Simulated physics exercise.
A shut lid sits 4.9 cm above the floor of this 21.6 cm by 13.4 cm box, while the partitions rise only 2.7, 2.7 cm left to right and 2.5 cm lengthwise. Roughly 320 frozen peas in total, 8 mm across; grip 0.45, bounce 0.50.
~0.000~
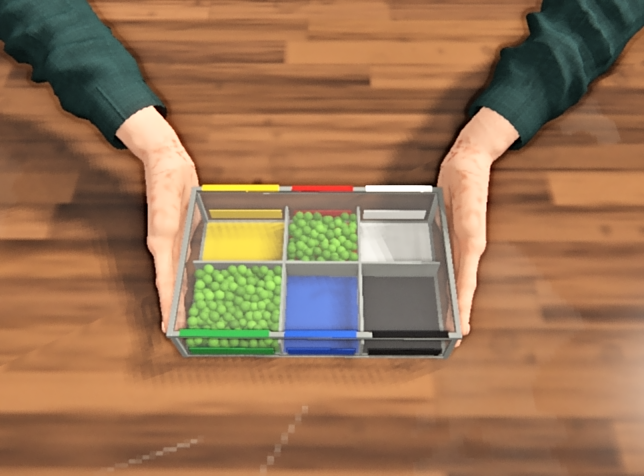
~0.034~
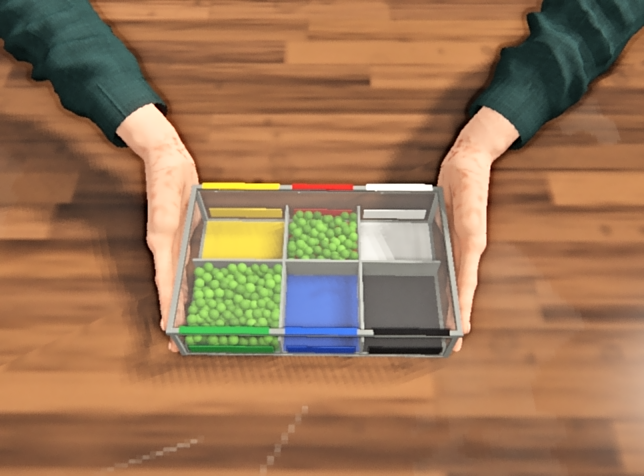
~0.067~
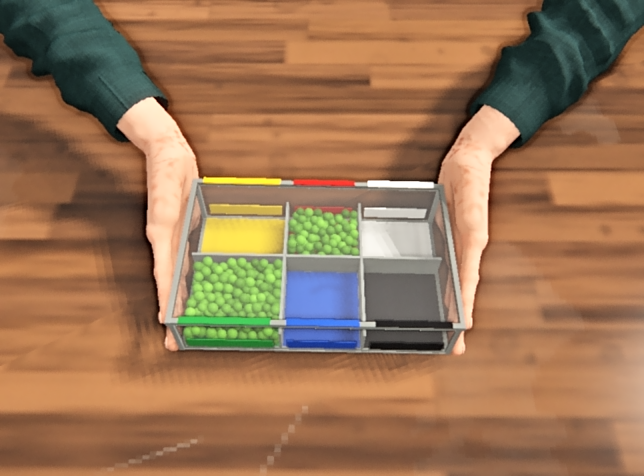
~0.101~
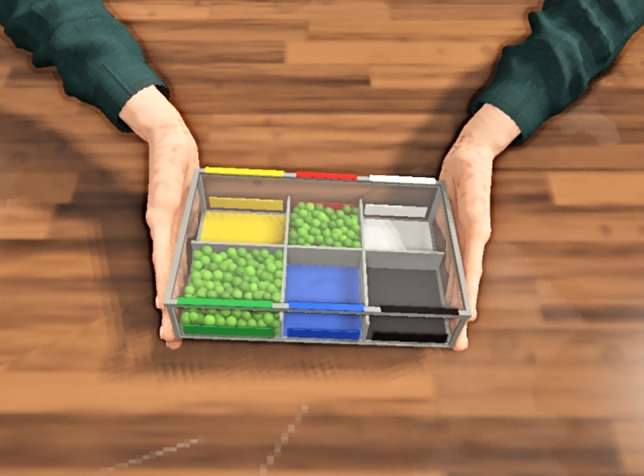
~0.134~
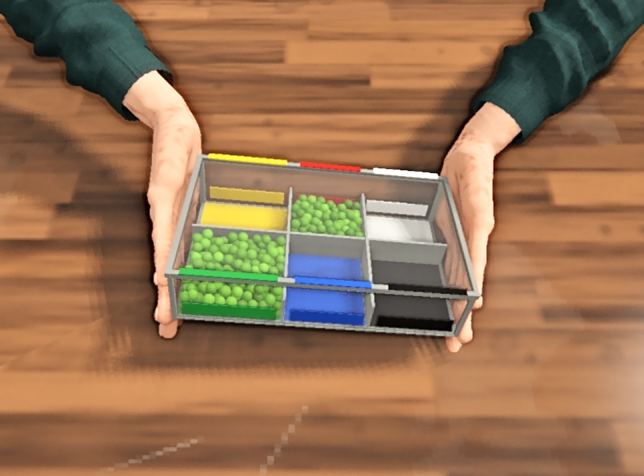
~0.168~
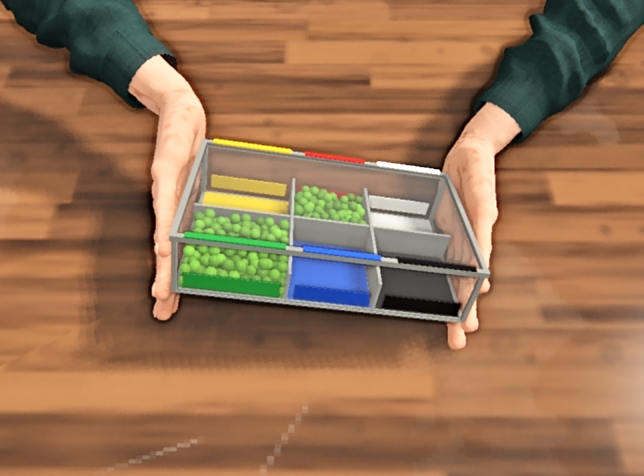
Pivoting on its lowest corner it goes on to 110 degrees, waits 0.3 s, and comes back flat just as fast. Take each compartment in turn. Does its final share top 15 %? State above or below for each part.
In the end red compartment: Holds a share past the limit, blue compartment: Holds a share within the limit, green compartment: Holds a share within the limit, yellow compartment: Holds a share past the limit, white compartment: Holds a share past the limit, black compartment: Holds a share within the limit.
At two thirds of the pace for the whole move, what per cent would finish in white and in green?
White 25 %; green 0 %.
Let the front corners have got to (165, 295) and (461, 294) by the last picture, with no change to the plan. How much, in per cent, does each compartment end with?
Final shares: Red 35%, blue 0%, green 5%, yellow 60%, white 5%, black 0%.
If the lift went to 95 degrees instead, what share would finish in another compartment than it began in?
Some 70 per cent.
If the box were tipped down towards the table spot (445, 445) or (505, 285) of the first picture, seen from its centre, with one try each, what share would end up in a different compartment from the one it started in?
First try: About 60 percent; second try: About 100 percent.
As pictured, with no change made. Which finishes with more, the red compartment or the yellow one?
The red one has more.
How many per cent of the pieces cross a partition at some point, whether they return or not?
Estimate: Around 75 %.
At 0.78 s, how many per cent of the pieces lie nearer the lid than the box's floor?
About 80 per cent.
Then, at 0.78 s, tilt 110 degrees; red 50 %, green 5 %, yellow 30 %, white 10 %.
After 1.19 s, tilt 63 degrees; red 50 %, yellow 30 %, white 20 %.
After 1.68 s, tilt 0 degrees; red 50 %, yellow 30 %, white 25 %.
By 2.2 s all is still; red 50 %, blue 0 %, green 0 %, yellow 30 %, white 25 %, black 0 %.
